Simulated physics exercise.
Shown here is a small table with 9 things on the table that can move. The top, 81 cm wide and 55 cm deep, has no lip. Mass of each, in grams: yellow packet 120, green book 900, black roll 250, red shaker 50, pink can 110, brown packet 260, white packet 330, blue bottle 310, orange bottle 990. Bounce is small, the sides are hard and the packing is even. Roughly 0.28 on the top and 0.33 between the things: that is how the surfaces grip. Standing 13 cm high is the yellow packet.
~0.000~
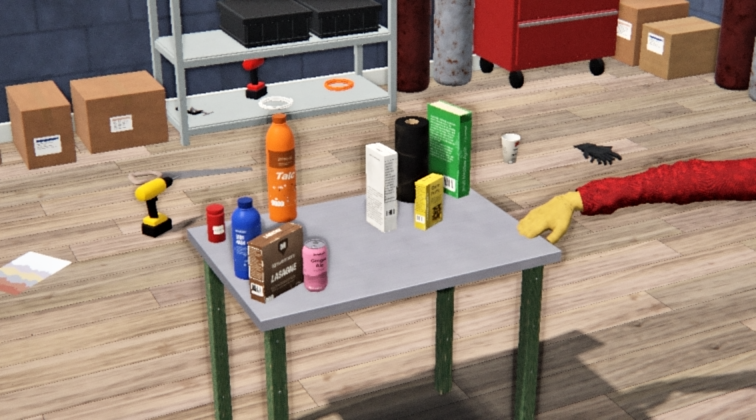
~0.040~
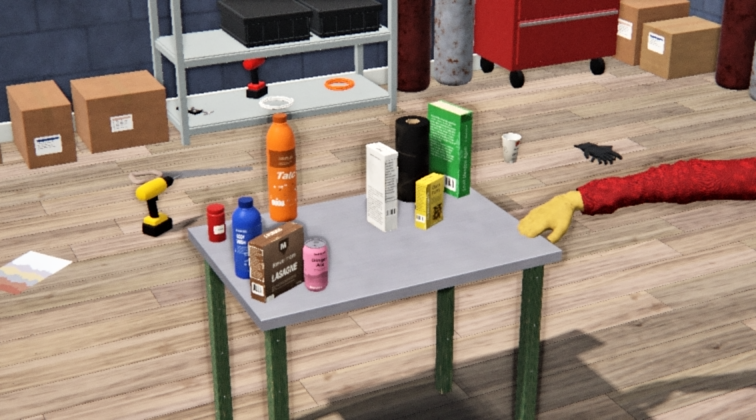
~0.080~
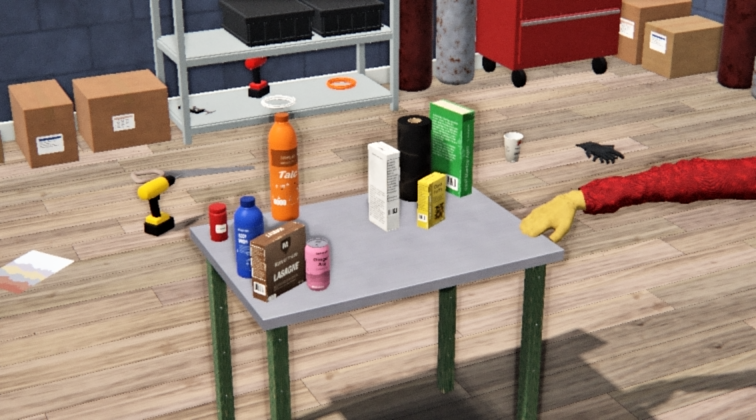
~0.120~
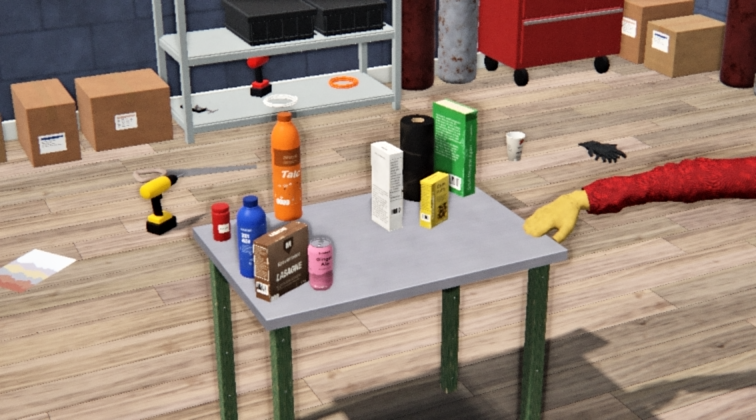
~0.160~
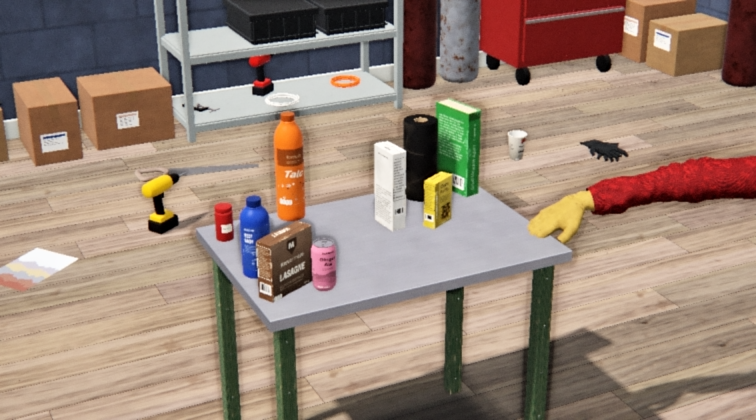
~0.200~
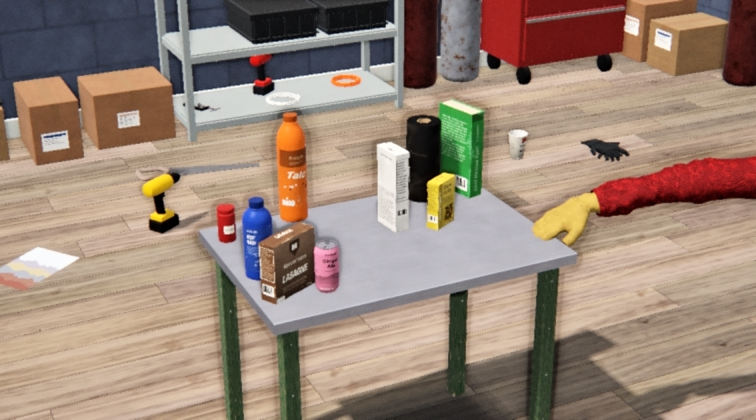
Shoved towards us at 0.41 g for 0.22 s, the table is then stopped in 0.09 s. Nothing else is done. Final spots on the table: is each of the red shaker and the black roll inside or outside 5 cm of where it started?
The red shaker is going to sit tight, the black roll is going to sit tight.
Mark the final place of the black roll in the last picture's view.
End position: Roughly (446, 175).
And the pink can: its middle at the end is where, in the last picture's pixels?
End point: Approx. (350, 291).
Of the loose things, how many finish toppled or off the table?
I count 1.
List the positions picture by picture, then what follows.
The first picture shows red shaker (216, 223); black roll (412, 160).
The second picture shows pink can (316, 266); brown packet (277, 262).
The third picture shows white packet (384, 187); blue bottle (250, 236).
The fourth picture shows table shifted 1 cm; orange bottle (287, 166); yellow packet (435, 200).
The fifth picture shows table shifted 2 cm; green book (457, 148); pink can (324, 265).
The sixth picture shows table shifted 4 cm; red shaker (227, 223); black roll (423, 159).
Around 0.30 s, table shifted 11 cm; black roll shifted 3 cm near (432, 165); red shaker shifted 3 cm near (233, 231); orange bottle at 3° to upright.
Around 0.40 s, table shifted 14 cm; orange bottle at 8° to upright.
Around 0.60 s, table shifted 14 cm; black roll shifted 2 cm near (446, 175); red shaker shifted 2 cm near (244, 243); orange bottle at 39° to upright.
Finally (1.2 s), on their side or leaning hard on the table, orange bottle; the other 8 still in place (within 5 cm). In the last view, red shaker near (244, 243), black roll near (446, 175).
